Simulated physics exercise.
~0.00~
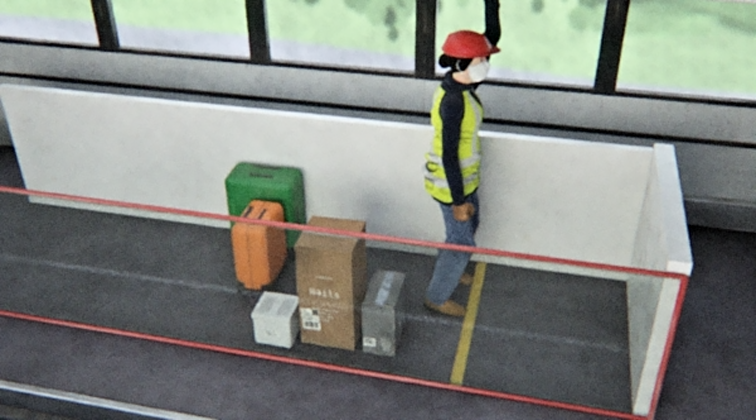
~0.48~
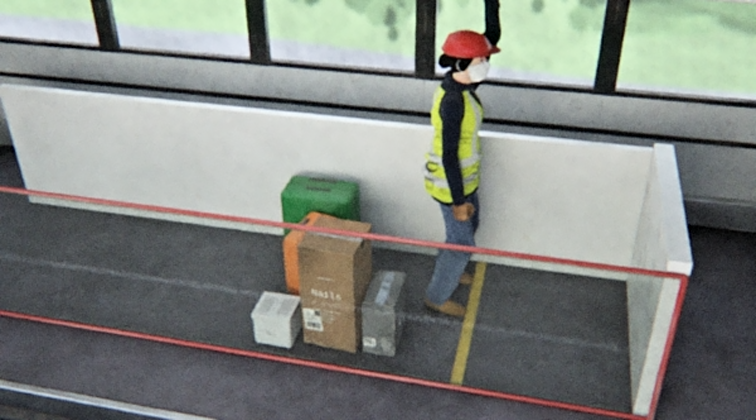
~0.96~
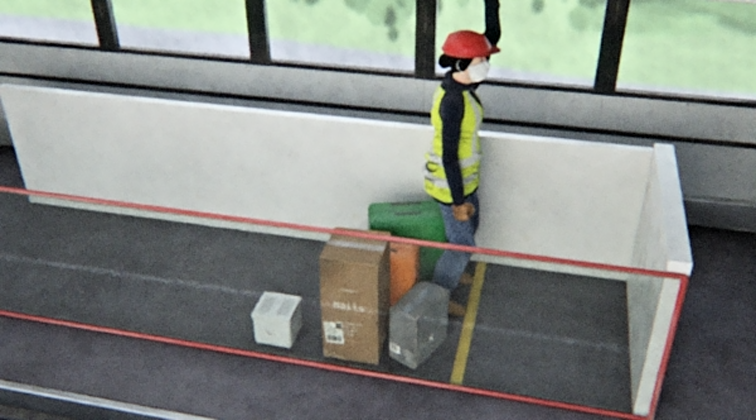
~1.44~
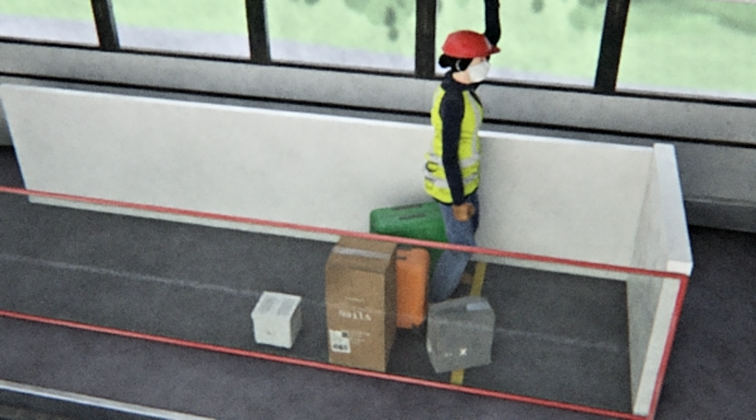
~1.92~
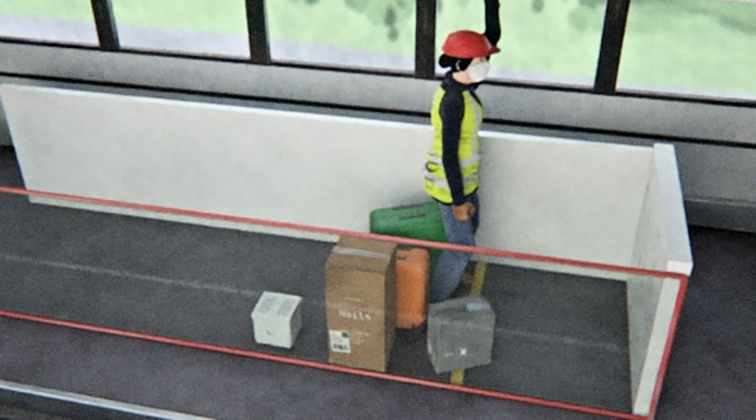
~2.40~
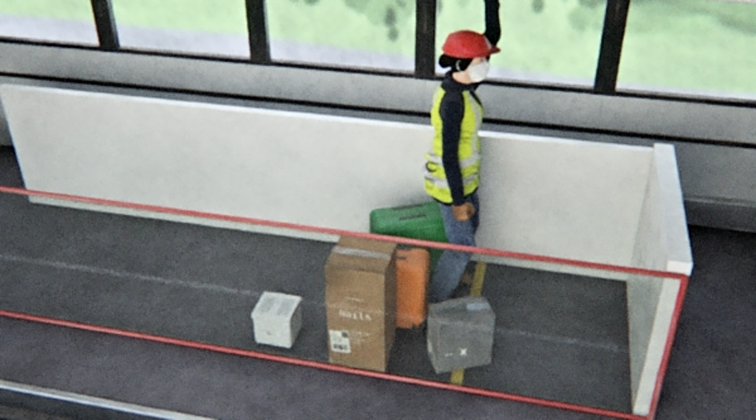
A worker stands still as cases and boxes slide right, stopping around the yellow line.
